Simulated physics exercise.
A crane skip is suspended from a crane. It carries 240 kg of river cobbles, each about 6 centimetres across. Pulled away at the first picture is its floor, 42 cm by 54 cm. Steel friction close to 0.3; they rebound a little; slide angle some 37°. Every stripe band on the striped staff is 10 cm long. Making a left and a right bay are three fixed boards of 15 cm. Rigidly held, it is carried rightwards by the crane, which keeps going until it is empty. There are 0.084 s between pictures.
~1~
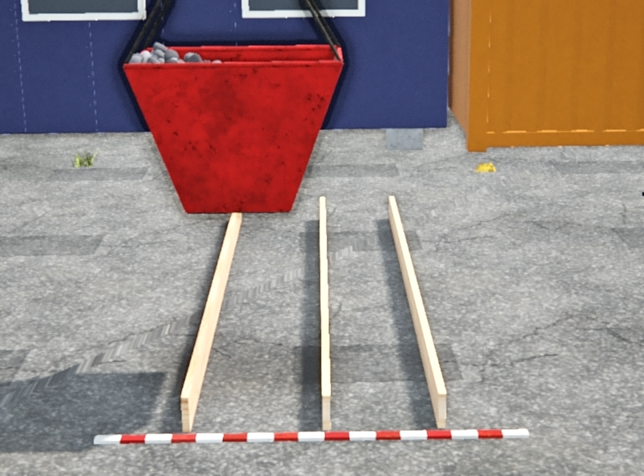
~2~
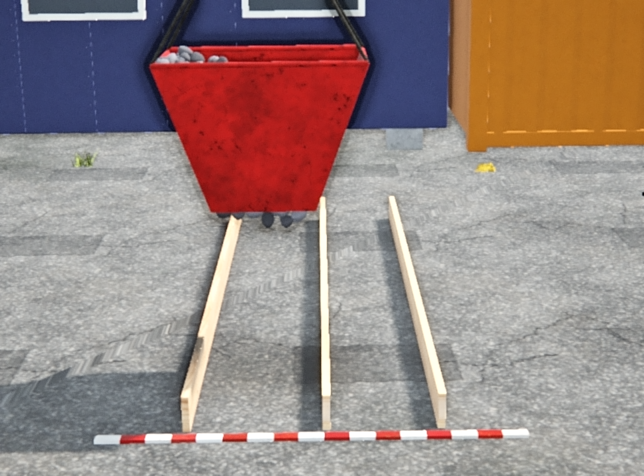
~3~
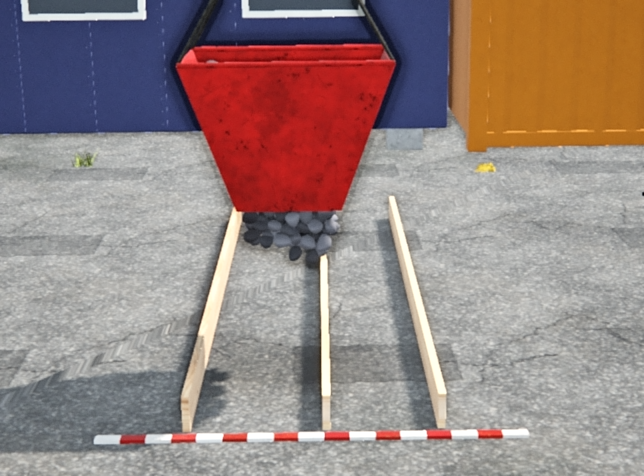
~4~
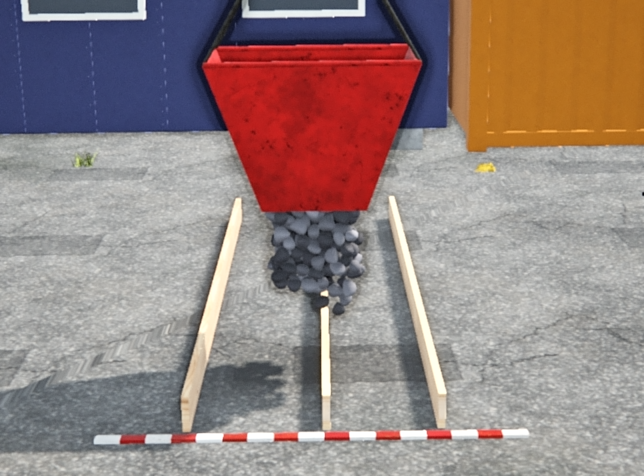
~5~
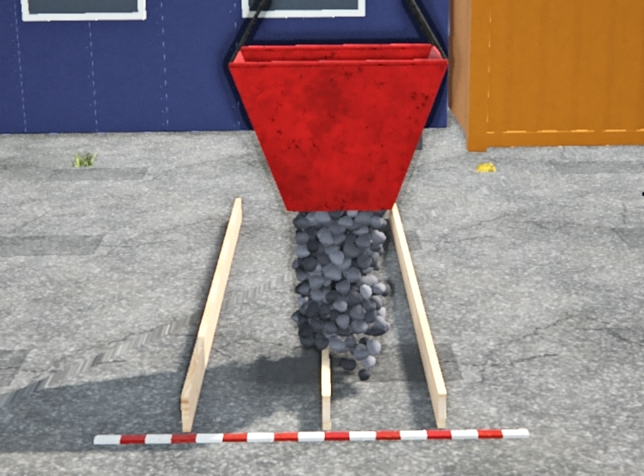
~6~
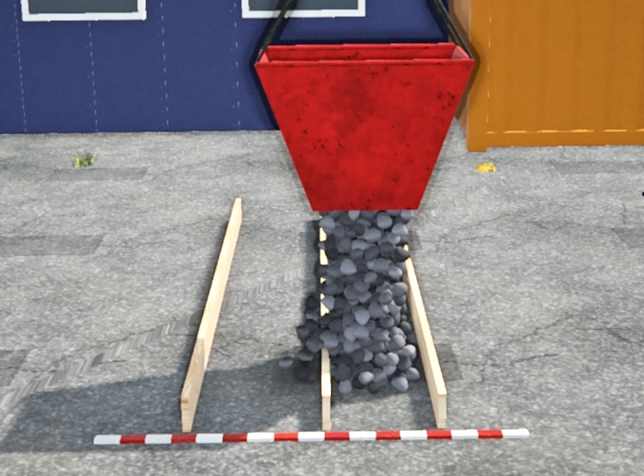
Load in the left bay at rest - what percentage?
Roughly 4 percent.
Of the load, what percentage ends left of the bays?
0 %.
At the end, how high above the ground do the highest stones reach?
Max stone height at rest approx 28 cm.
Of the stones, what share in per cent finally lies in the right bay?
About 55 per cent.
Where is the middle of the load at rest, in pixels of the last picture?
Around (407, 362).
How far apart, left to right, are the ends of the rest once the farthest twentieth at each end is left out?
About 140 cm.
Then, 0.3 s after the last picture, 0 % in the crane skip, 3 % falling or lying in the left bay, 62 % falling or lying in the right bay, 35 % falling or lying right of the bays; the stones farthest right are at (531, 345).
Then, 0.7 s after the last picture, 0 % in the crane skip, 4 % falling or lying in the left bay, 57 % falling or lying in the right bay, 39 % falling or lying right of the bays.
Then, 1.3 s after the last picture, 0 % in the crane skip, 4 % falling or lying in the left bay, 57 % falling or lying in the right bay, 39 % falling or lying right of the bays.
Then, 2.2 s after the last picture, 0 % in the crane skip, 4 % falling or lying in the left bay, 57 % falling or lying in the right bay, 39 % falling or lying right of the bays.
Then, 4.1 s after the last picture, 0 % in the crane skip, 4 % in the left bay, 57 % in the right bay, 39 % right of the bays.
